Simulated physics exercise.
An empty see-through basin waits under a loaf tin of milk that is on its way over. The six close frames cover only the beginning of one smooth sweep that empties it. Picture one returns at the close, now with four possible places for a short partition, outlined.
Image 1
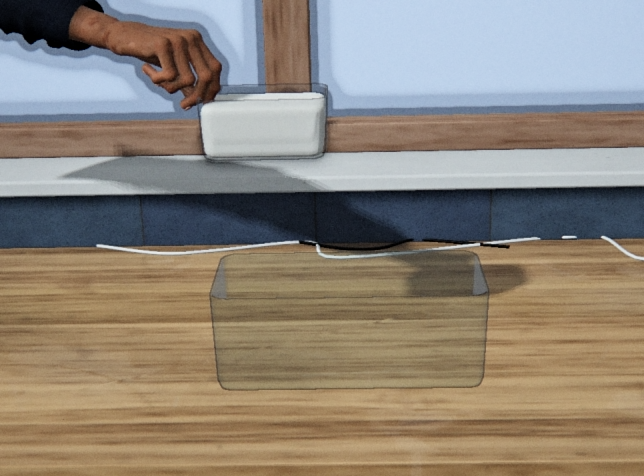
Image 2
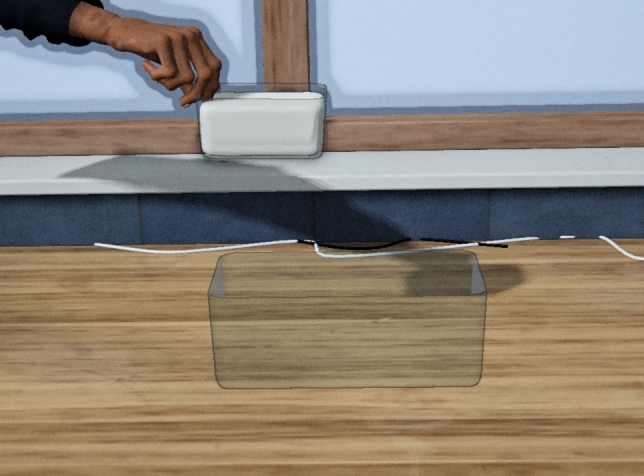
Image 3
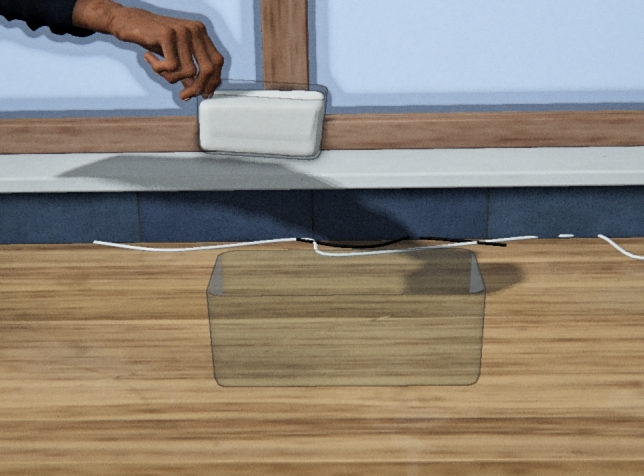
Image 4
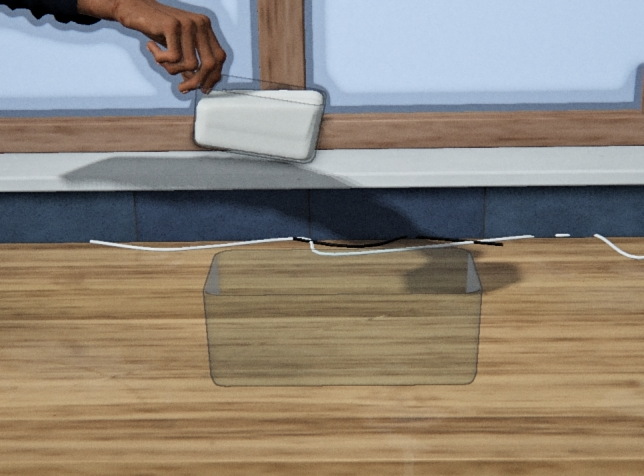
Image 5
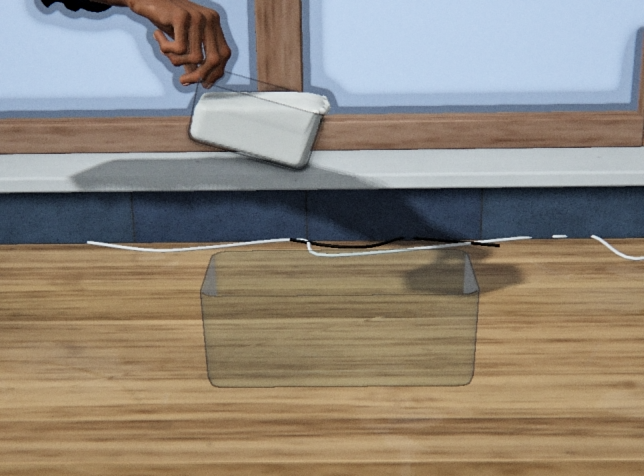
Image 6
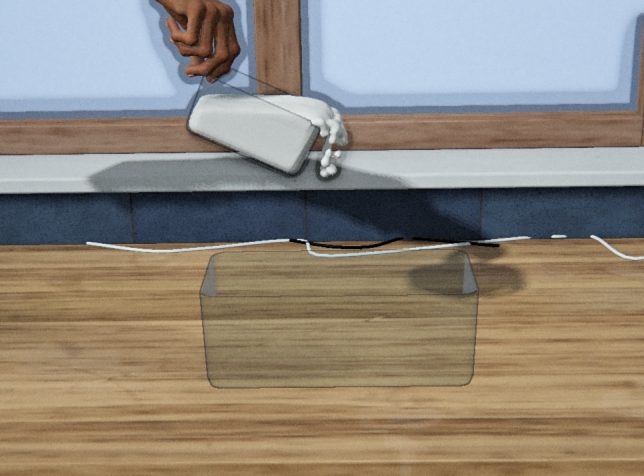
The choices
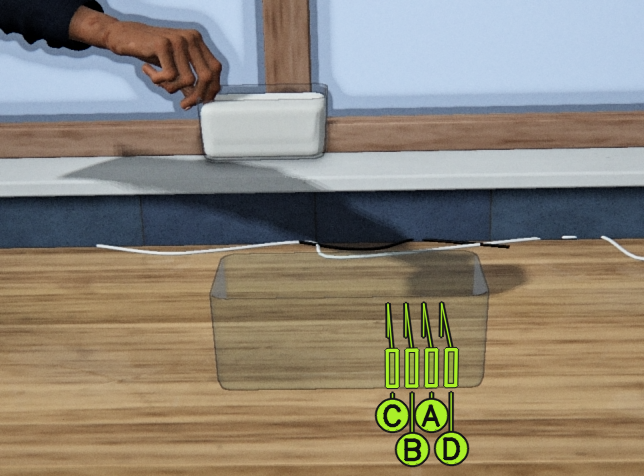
In the video, a hand holds a white-filled, see-through container above an empty clear basin on a wooden surface, keeps it nearly level at first, then tilts it steadily rightward until white liquid starts running over its right edge.
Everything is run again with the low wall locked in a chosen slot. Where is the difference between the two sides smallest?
Best: B.
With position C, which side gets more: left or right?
More ends on the right.
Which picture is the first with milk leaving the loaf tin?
Picture 5.
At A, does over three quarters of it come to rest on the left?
Yes.
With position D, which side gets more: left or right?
More ends on the left.
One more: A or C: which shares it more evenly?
That would be C.
On the marked copy, A at (431, 393); B at (412, 393); C at (392, 393); D at (451, 392).
Choosing A, about 85 % ends left of the wall and 14 % right of it.
Choosing B, about 50 % ends left of the wall and 49 % right of it.
Choosing C, about 32 % ends left of the wall and 67 % right of it.
Choosing D, about 96 % ends left of the wall and 3 % right of it.
